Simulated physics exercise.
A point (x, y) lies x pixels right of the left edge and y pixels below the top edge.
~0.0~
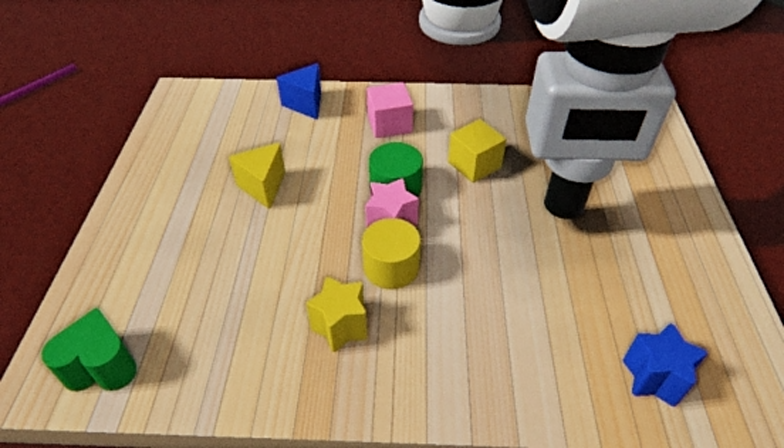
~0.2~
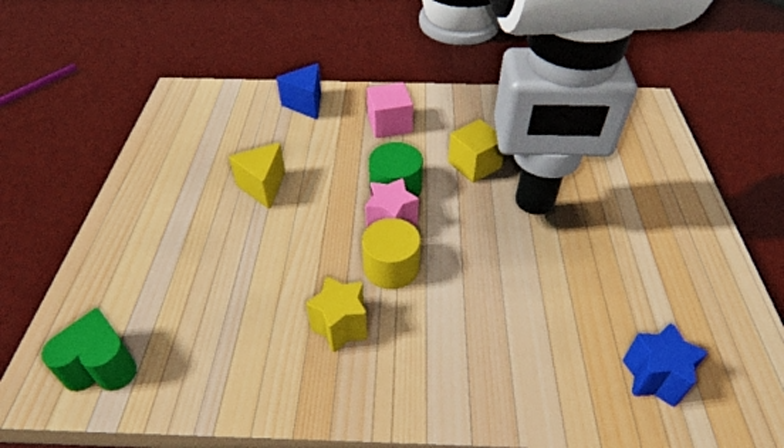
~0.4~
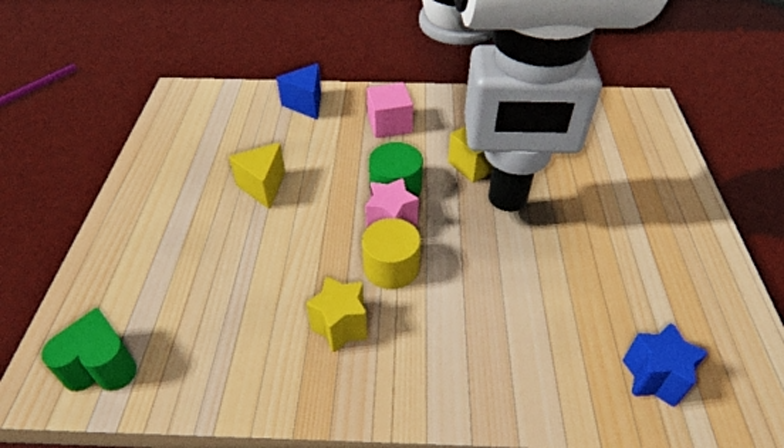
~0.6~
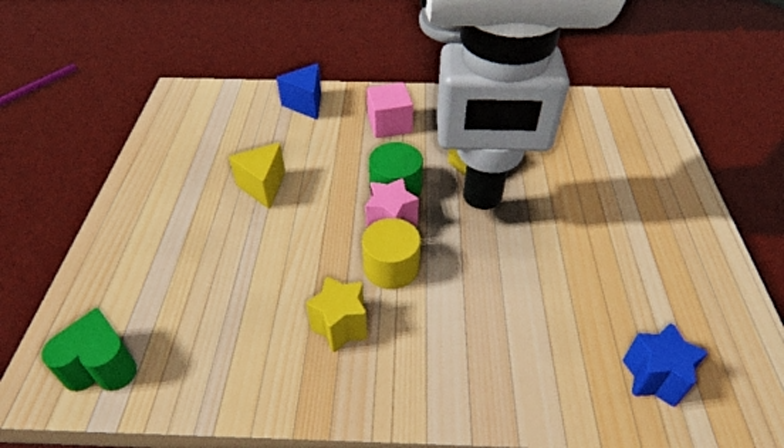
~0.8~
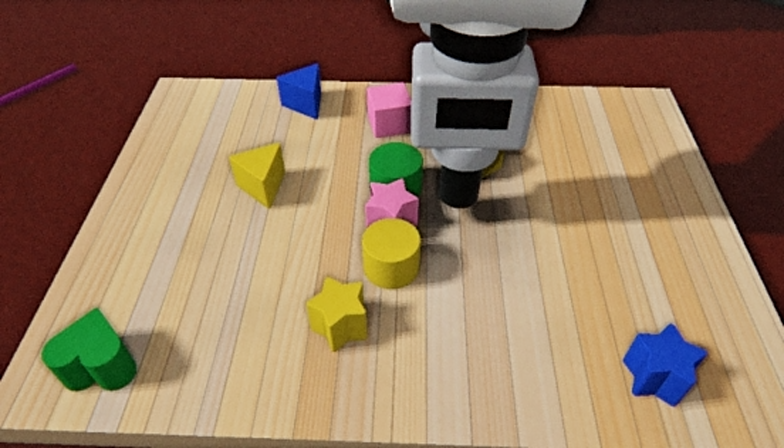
To begin with, a robot arm holds its dark post over the right side of a wooden board scattered with colourful blocks. The arm then glides steadily left, passing in front of the yellow cube and ending close beside the green round block and pink star, while every block stays still.
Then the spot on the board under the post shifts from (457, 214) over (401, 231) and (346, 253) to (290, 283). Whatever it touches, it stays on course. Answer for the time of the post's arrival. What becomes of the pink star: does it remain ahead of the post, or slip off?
It is no longer ahead.
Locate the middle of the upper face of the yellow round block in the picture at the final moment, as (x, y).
The point I'd pick in the picture is (370, 257).
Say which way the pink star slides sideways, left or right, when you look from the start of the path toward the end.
It's pushed right.
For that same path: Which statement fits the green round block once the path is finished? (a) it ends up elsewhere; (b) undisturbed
My answer is option b.
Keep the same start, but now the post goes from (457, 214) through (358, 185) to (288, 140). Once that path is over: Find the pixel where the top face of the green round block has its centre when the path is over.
Its top middle is near (334, 104).
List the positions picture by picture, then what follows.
The first frame shows tip of the post (564, 205), middles of tops, pink star (391, 196), yellow round block (391, 239), green round block (396, 159).
The second frame shows post (535, 201), nothing pushed.
The third frame shows post (508, 198), nothing pushed.
The fourth frame shows post (482, 196), nothing pushed.
The fifth frame shows post (459, 195), pink star (391, 196), yellow round block (391, 239), green round block (396, 159).
What follows on the original path. One third of the way, post (402, 212); pink star (362, 203), turned 30° clockwise.
Two thirds of the way, post (343, 235); pink star (307, 213), turned 55° clockwise; yellow round block (370, 258).
At the end, post (286, 265); pink star (289, 217), turned 95° clockwise; yellow round block (370, 257); green round block unmoved.
